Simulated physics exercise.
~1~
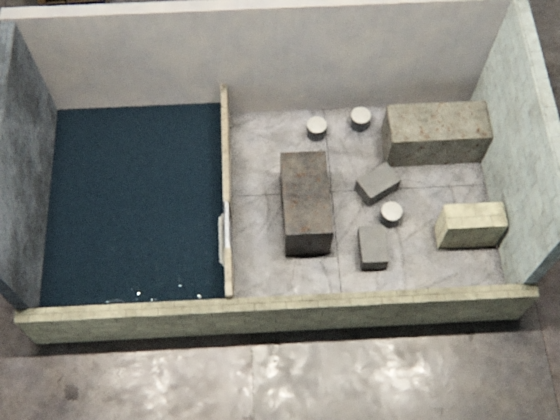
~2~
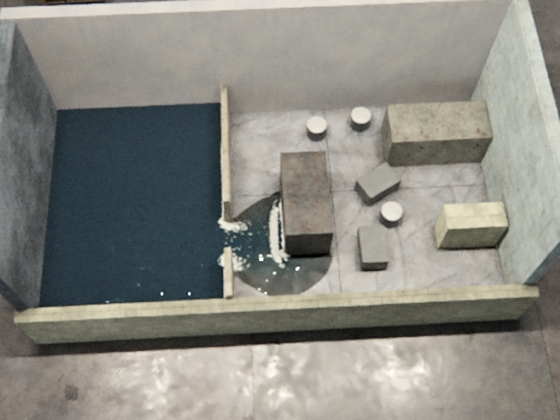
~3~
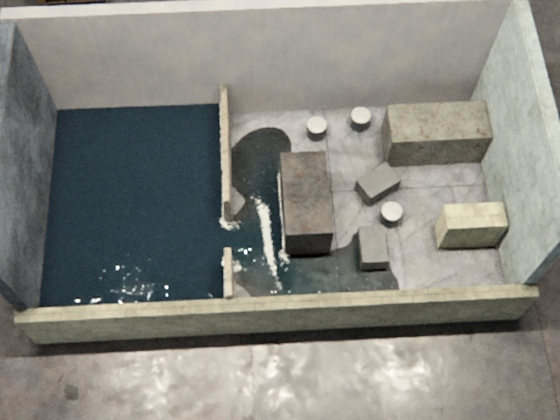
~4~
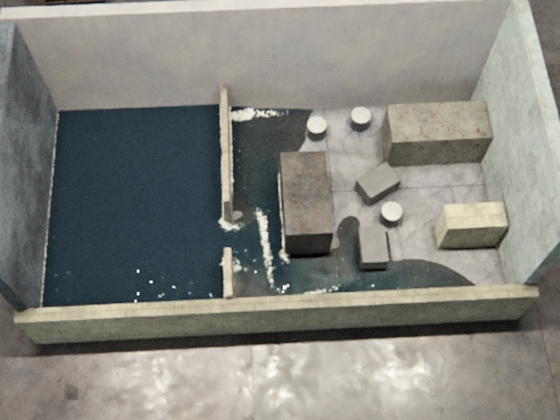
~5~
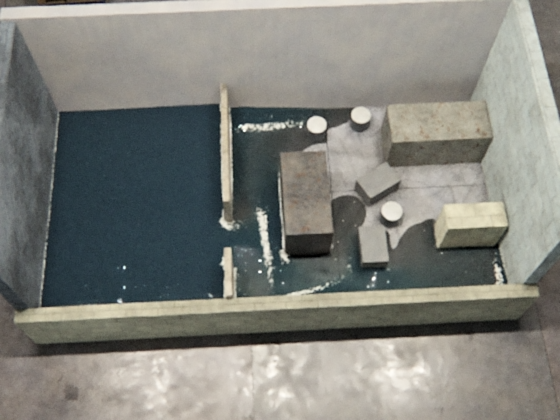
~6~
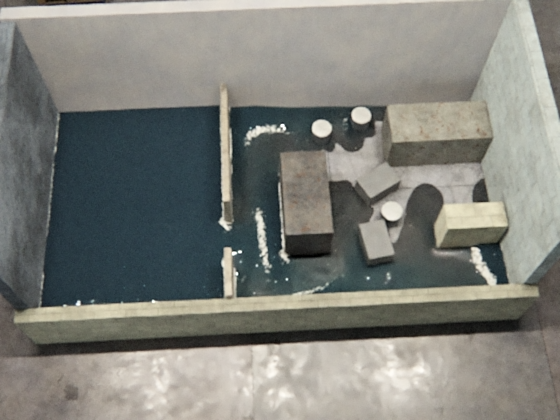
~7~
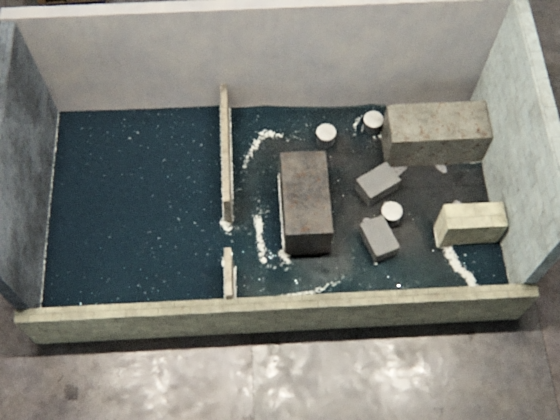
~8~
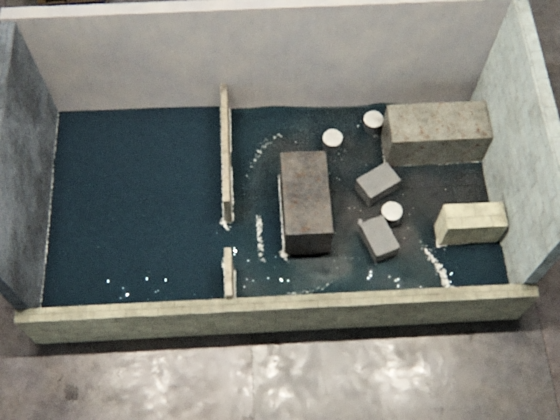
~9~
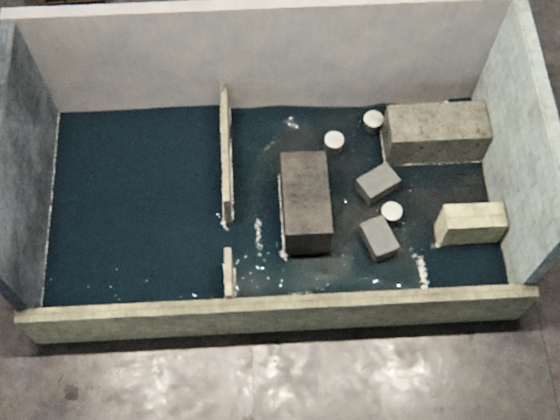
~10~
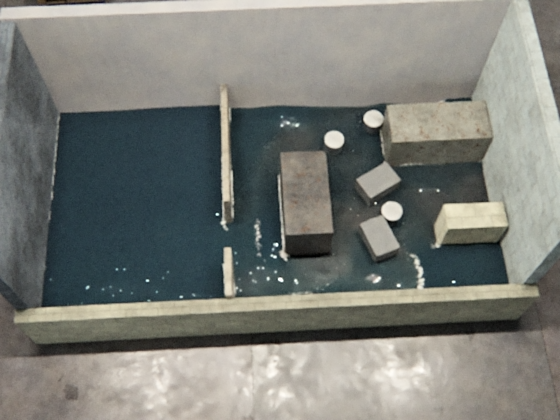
A walled, open-topped pair of rooms is seen from above, with dark blue water filling the left room and a dry grey floor on the right. The right room holds a tall dark block, a long grey-brown block, a pale block, three small white pails and two grey crates. Water bursts through a gap in the dividing wall, strikes the dark block and splits around it. It spreads along the back and front walls, then closes over the remaining floor. The upper pails and crates shift slightly, and at the end water covers both rooms, with scattered white foam.
